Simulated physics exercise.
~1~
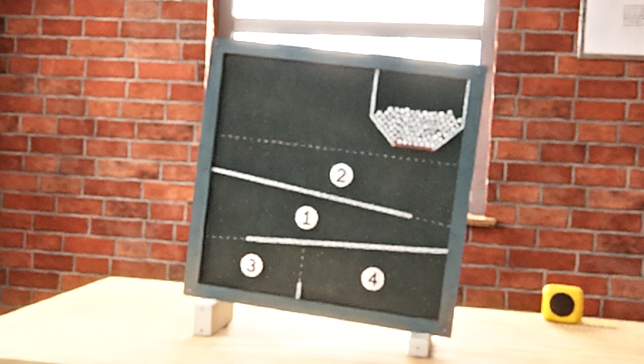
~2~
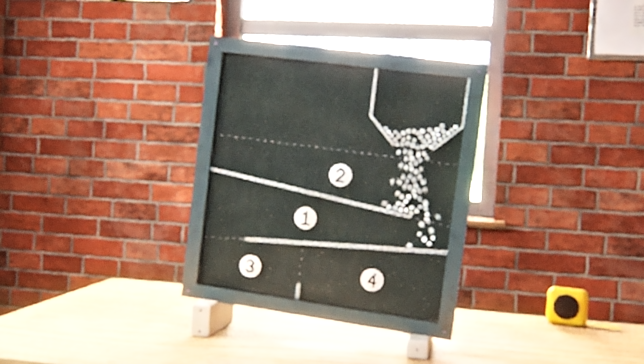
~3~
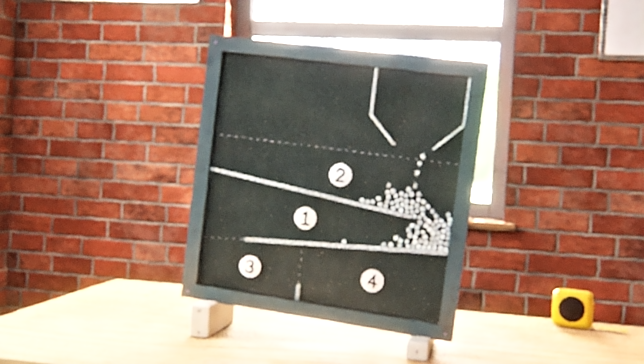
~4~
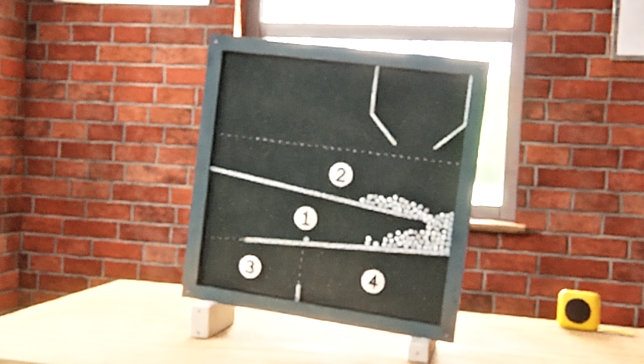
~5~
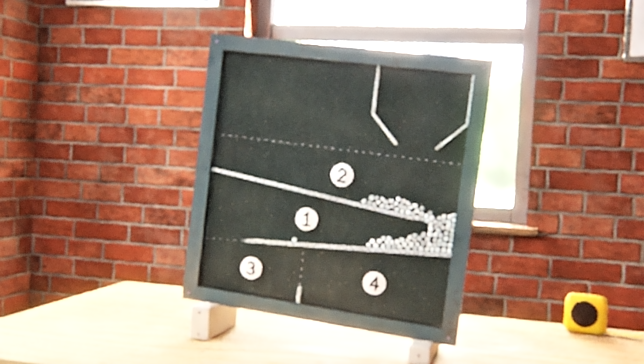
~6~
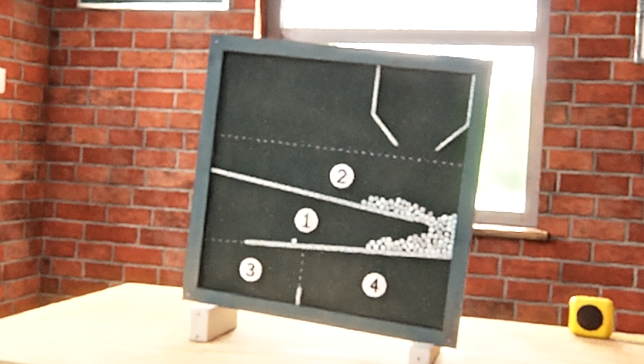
A dark upright board in a blue-grey frame stands tilted on a pale wooden table, seen from the front before a red brick wall and bright window, with a yellow block at right. Small whitish beads fill a funnel at its upper right, above two sloping white bars and four numbered discs. The beads pour down through the funnel's opening and pile against the right side. Some rest on the upper bar, while others spread leftward along the lower one. As the view drifts slightly, the funnel empties and the heap settles, lying still around both bars' right ends.
